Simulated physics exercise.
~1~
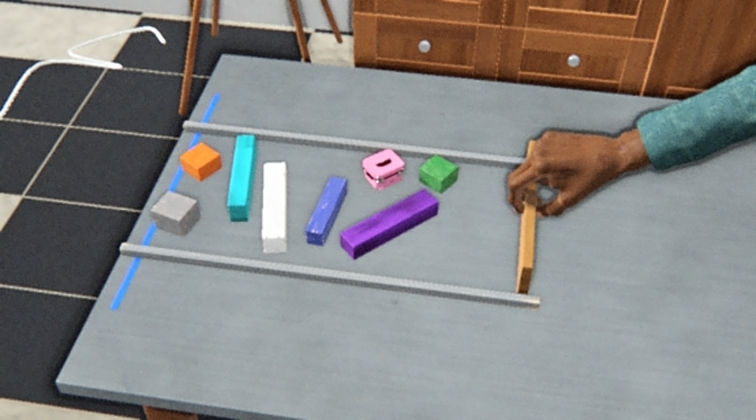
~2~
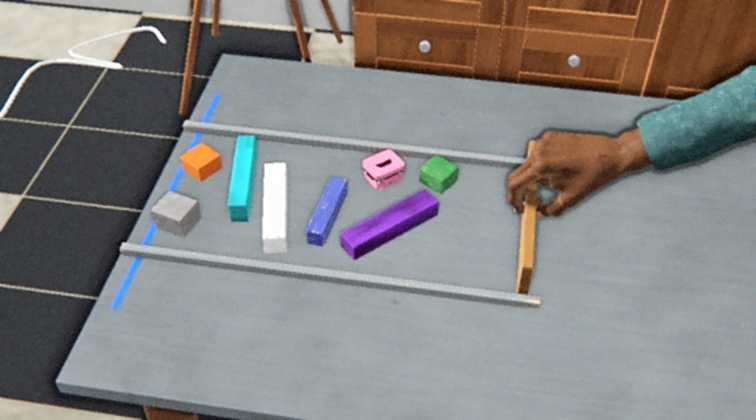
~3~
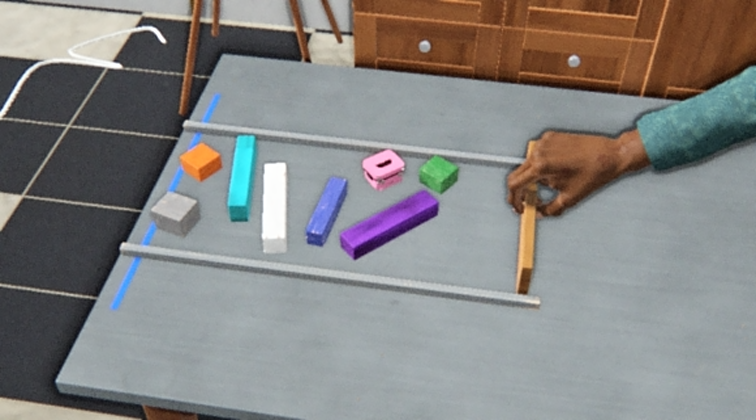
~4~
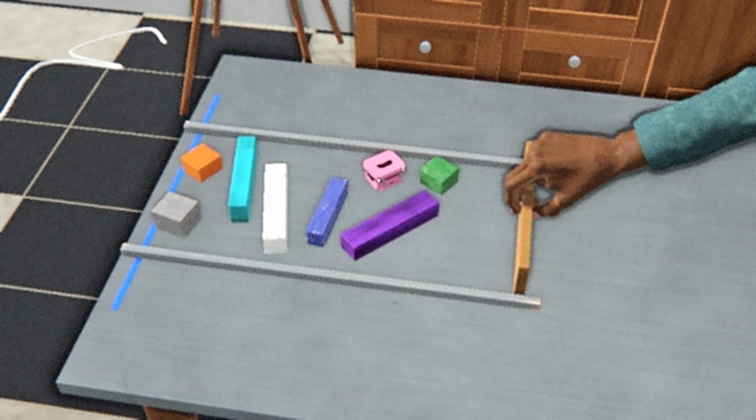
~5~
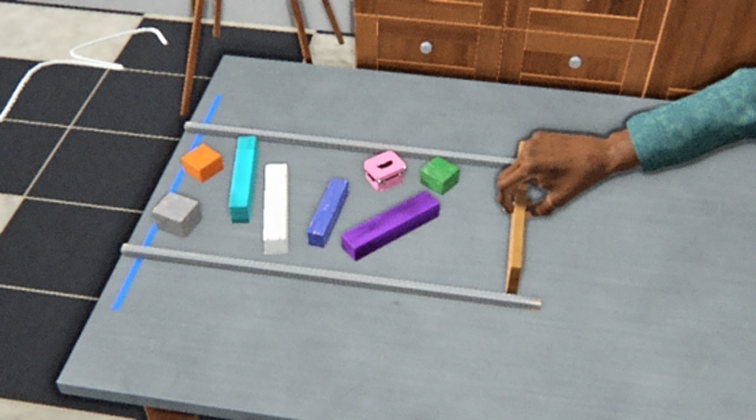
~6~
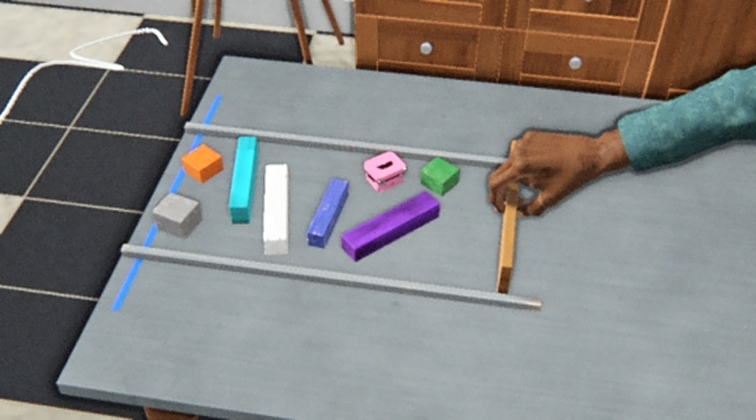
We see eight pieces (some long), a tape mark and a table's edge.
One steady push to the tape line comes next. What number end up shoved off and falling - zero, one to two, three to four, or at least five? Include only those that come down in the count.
Falls come to a total above four.
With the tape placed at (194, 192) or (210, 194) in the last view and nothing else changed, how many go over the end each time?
In order, 5 and 3.
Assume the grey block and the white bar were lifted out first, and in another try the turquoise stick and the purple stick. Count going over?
Well, the first time you'd get 4, and the next time 4.
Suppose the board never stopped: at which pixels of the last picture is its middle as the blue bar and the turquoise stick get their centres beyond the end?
(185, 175) and (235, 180), more or less.
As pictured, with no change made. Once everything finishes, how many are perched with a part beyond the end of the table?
It would come to 2.
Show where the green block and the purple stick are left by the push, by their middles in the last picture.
(175, 150) and (151, 201).
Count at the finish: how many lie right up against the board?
It adds up to 2.
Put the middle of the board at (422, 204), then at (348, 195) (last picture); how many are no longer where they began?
The count is 3 at the first point and 4 at the second.
A little later, none off yet; orange block at rest near (203, 164); grey block at rest near (178, 216); turquoise stick at rest near (244, 179).
Next, none off yet; orange block shifted about its own width near (172, 165); grey block shifted a little near (160, 217); turquoise stick shifted a little near (197, 175).
When it is over, the number that fall off is five or more; down, pink case, blue bar, white bar, turquoise stick, grey block and orange block.
